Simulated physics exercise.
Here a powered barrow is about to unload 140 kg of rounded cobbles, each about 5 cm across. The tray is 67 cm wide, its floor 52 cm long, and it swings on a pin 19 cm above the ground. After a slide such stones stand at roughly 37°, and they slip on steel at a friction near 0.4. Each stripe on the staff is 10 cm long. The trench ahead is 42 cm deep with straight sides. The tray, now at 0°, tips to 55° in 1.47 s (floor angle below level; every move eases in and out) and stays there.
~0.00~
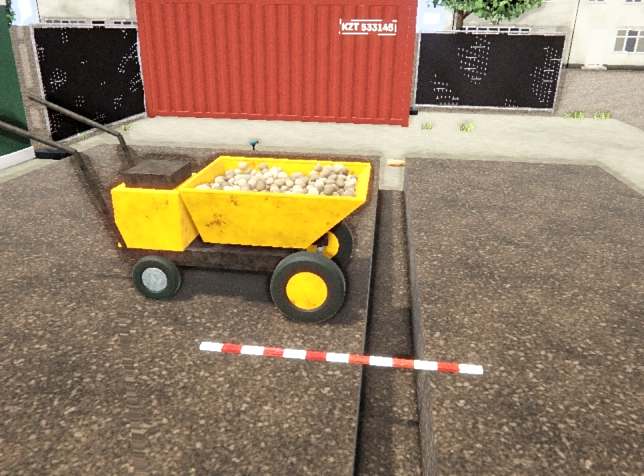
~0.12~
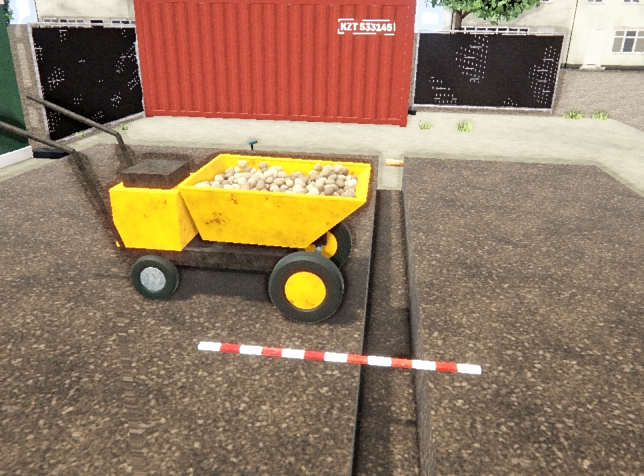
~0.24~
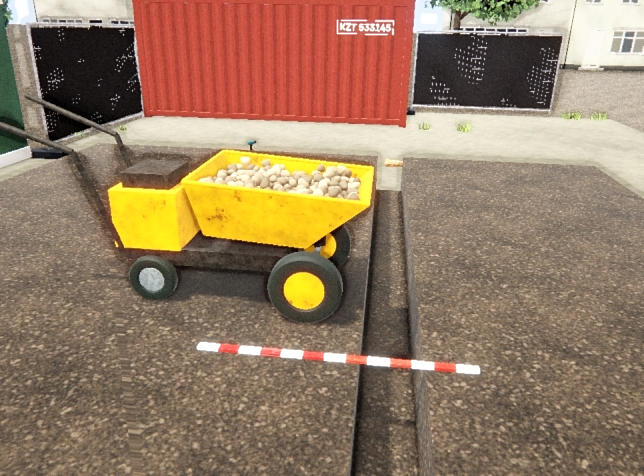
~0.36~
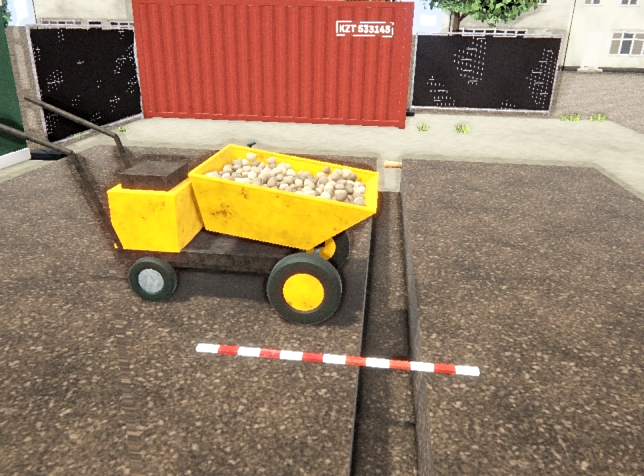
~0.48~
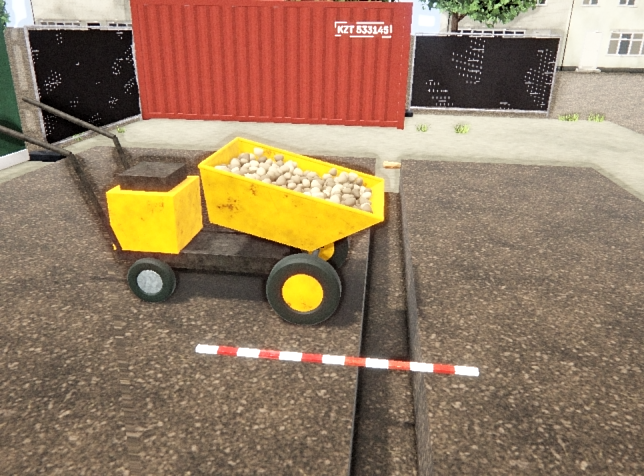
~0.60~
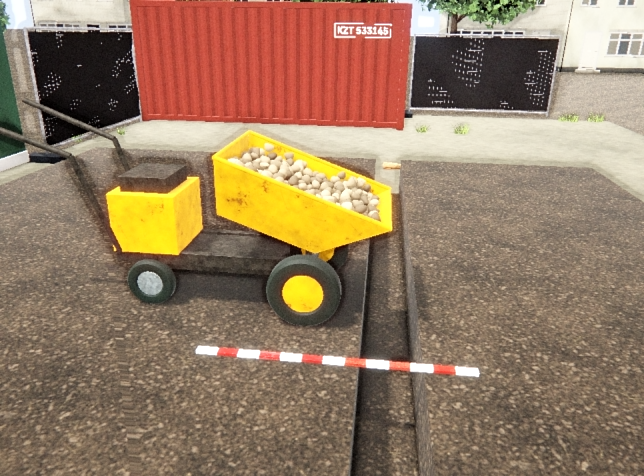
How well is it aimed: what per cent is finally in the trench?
Roughly 27 per cent ends in the trench.
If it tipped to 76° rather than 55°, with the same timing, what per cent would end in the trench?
Then about 5 per cent.
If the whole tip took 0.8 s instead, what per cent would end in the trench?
In that case some 25 per cent.
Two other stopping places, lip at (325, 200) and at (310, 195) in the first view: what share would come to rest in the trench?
First some 70, then 80 per cent.
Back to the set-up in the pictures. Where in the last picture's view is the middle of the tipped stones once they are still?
Their middle is at about (437, 301).
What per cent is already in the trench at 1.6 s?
Some 0 per cent.
After 1.1 s the floor is at 46°; 100 % in the tray; the foremost stones are at (402, 239).
After 1.6 s the floor is at 55°; 86 % in the tray, 1 % in the trench, 13 % past the trench; the foremost stones are at (457, 309).
After 1.9 s the floor is at 55°; 59 % in the tray, 2 % in the trench, 40 % past the trench; the foremost stones are at (506, 302).
After 3.9 s the floor is at 55°; 19 % in the tray, 27 % in the trench, 54 % past the trench; the foremost stones are at (551, 324).
